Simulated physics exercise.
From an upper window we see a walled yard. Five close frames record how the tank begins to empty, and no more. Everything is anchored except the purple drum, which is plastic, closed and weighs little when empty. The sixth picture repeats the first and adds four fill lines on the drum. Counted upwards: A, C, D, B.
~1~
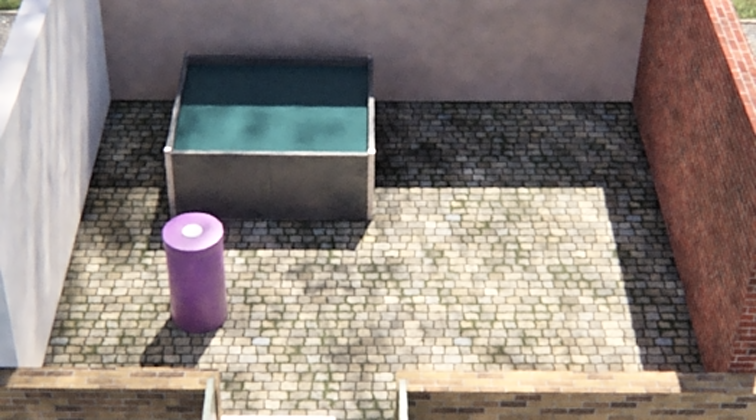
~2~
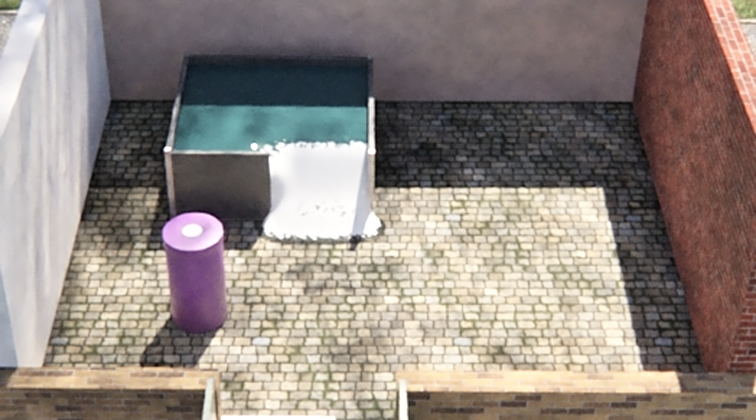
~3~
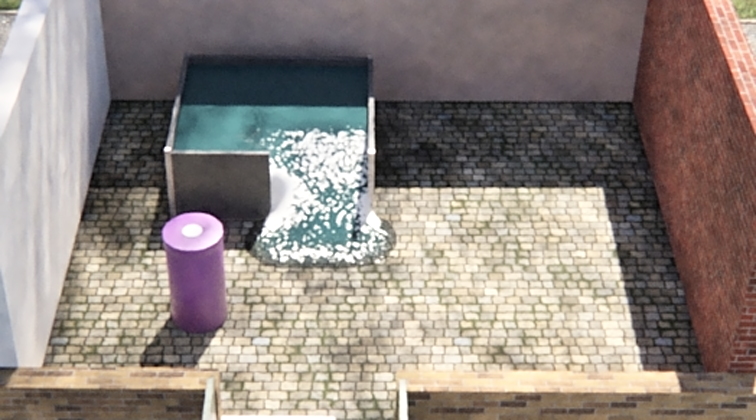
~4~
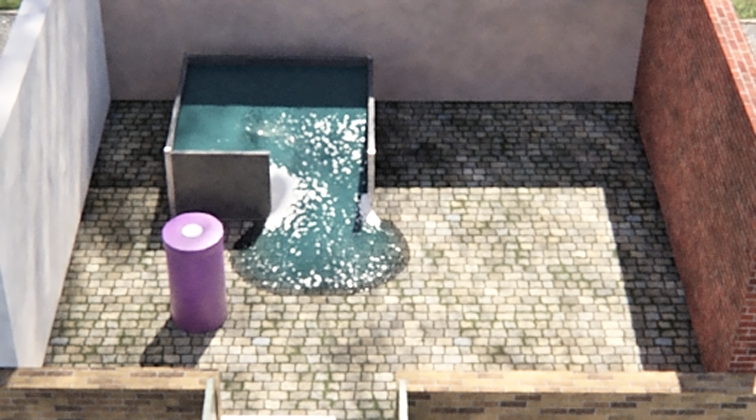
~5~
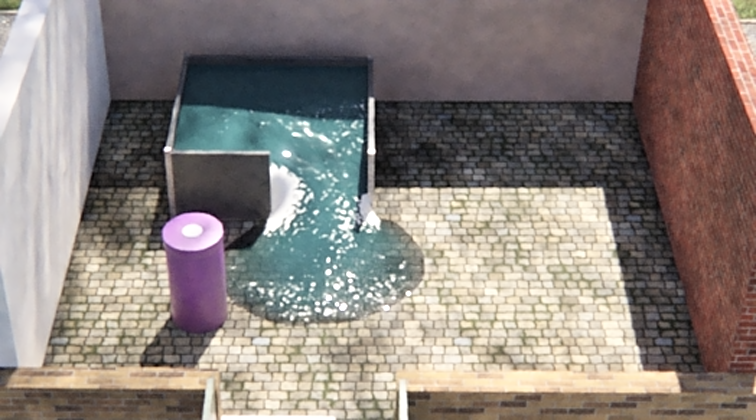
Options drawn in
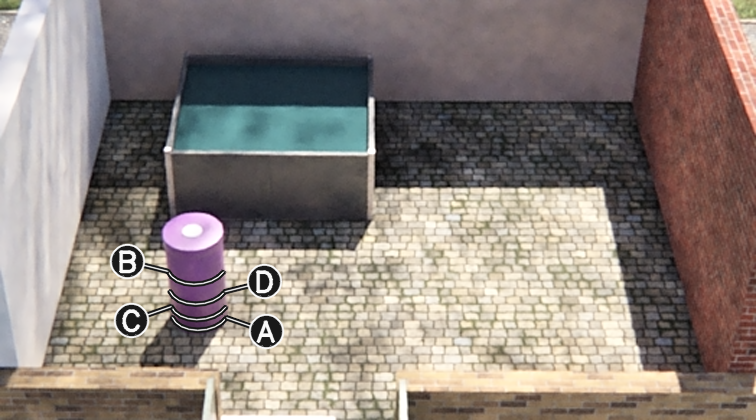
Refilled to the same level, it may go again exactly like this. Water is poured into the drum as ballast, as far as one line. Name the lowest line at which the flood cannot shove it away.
Choose C.
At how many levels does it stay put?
Three of the four.
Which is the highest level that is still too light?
Level A.
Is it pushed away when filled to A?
Yes.
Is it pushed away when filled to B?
No, not at all.
On the marked copy, A at (197, 330); B at (193, 284); C at (196, 319); D at (195, 304); from the bottom up A, C, D, B.
For level A, it is pushed about its own width away.
For level B, it does not move.
For level C, it does not move.
For level D, it does not move.
